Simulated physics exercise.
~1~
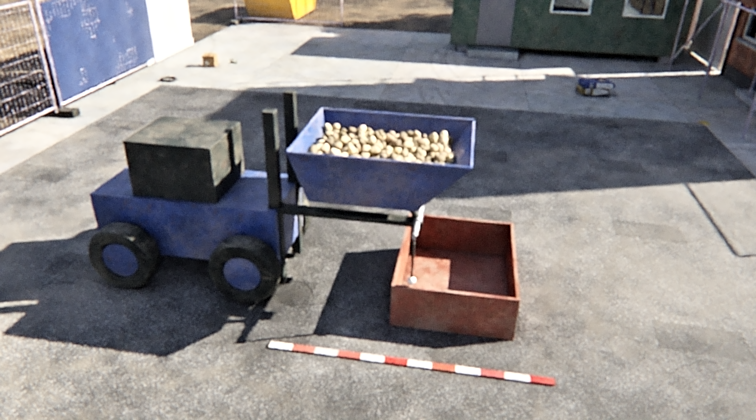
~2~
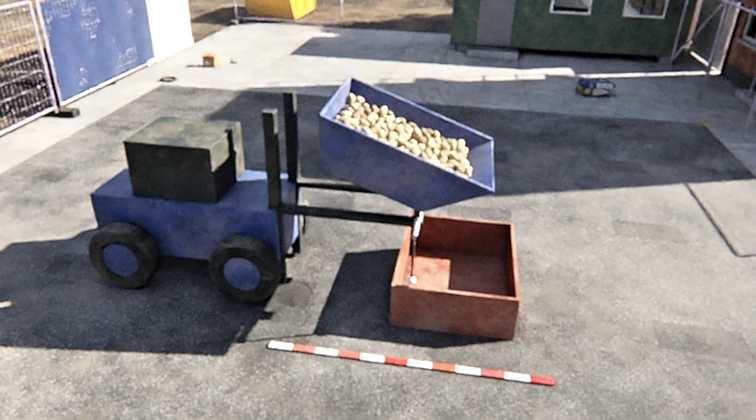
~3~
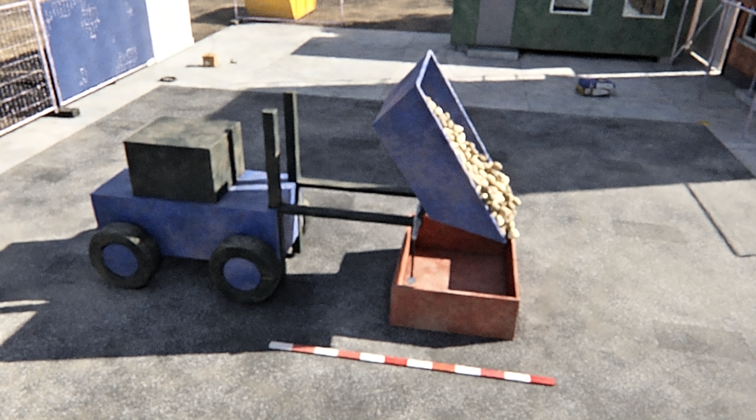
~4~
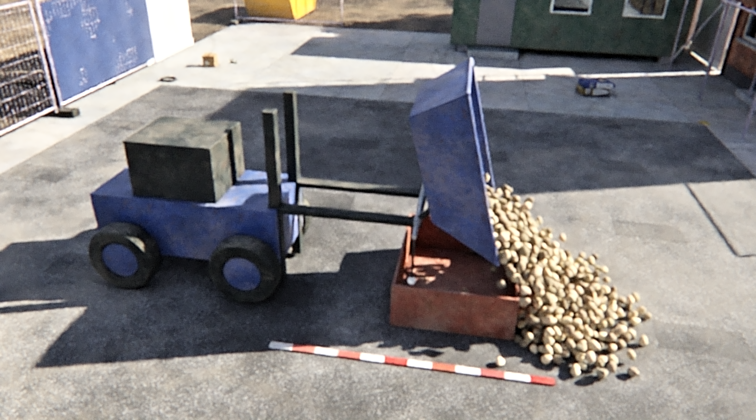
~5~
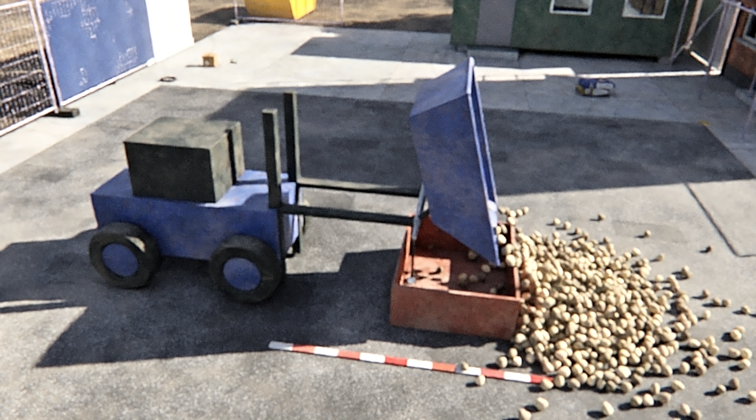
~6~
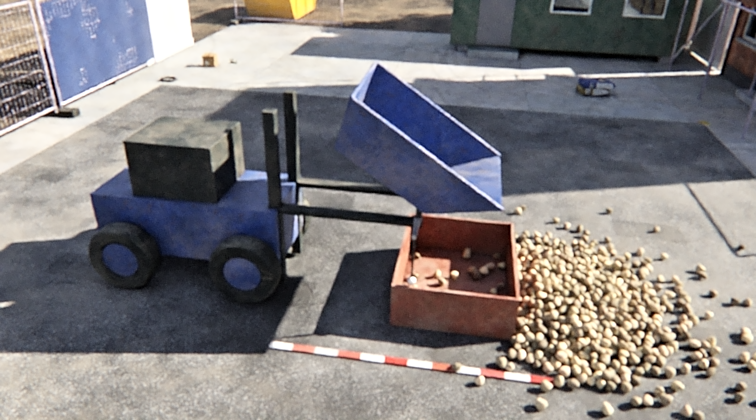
A forklift tips its blue skip, spilling most stones beyond the red bin, then partly levels it.
